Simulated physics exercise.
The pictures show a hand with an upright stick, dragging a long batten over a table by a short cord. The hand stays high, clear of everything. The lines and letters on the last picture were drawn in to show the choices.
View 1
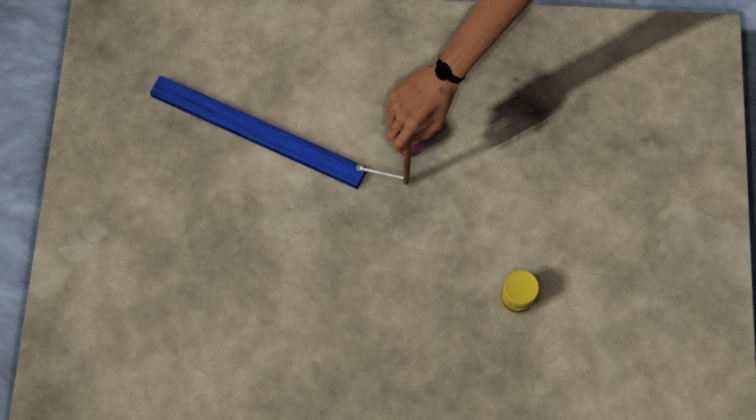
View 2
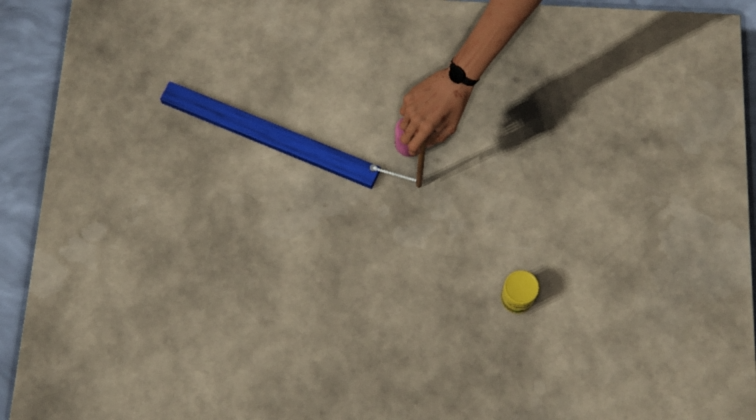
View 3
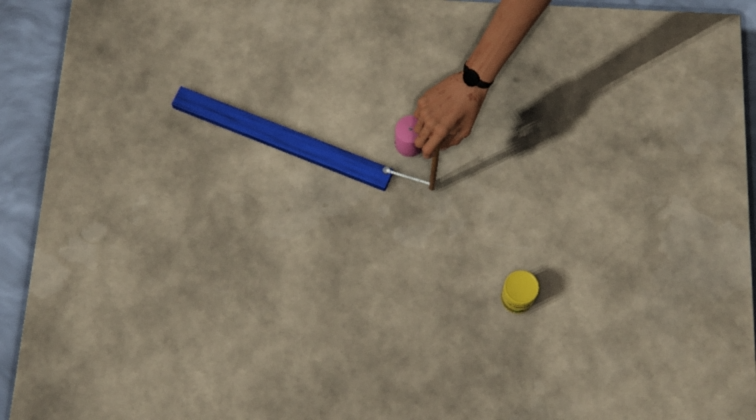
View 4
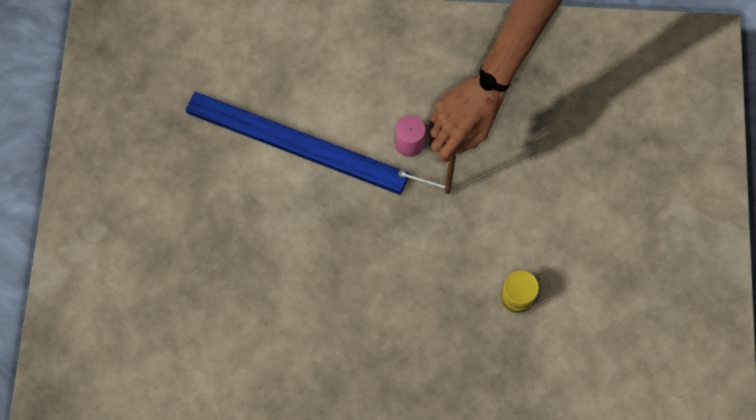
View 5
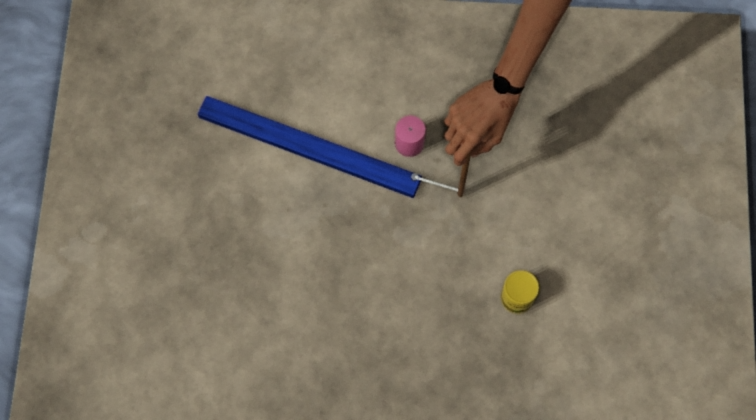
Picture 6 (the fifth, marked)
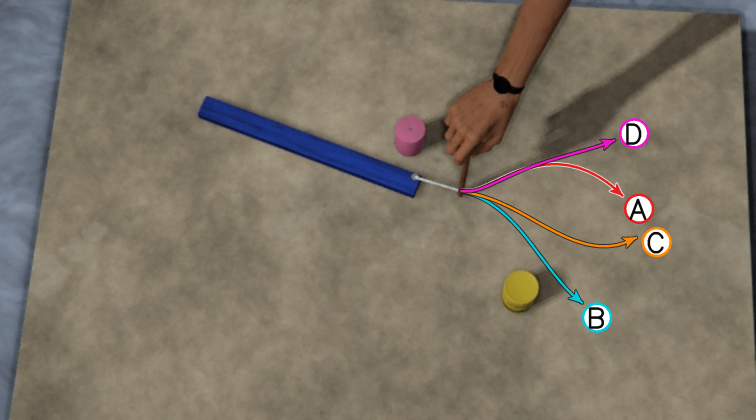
A hand holding an upright stick pulled a long blue batten by a short cord slowly to the right across the table, uncovering a pink tin behind the hand, while a yellow jar stayed still.
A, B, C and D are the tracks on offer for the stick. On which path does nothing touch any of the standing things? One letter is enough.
Path C.
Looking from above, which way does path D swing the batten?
It turns anticlockwise.
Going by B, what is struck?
The yellow jar.
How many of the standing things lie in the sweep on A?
It touches one.
On the marked copy, A from (461, 191) via (548, 164) to (623, 196); B from (461, 191) via (527, 239) to (582, 303); C from (461, 191) via (547, 228) to (636, 238); D from (461, 191) via (537, 165) to (615, 140).
Taking C. A third of the way, foot of the stick (524, 215), middle of the batten (371, 164).
Two thirds of the way, foot of the stick (583, 244), middle of the batten (430, 187).
When it is over, foot of the stick (638, 237), middle of the batten (479, 200); nothing has been touched.
As for the rest, A meets the pink tin; B meets the yellow jar; D meets the pink tin.
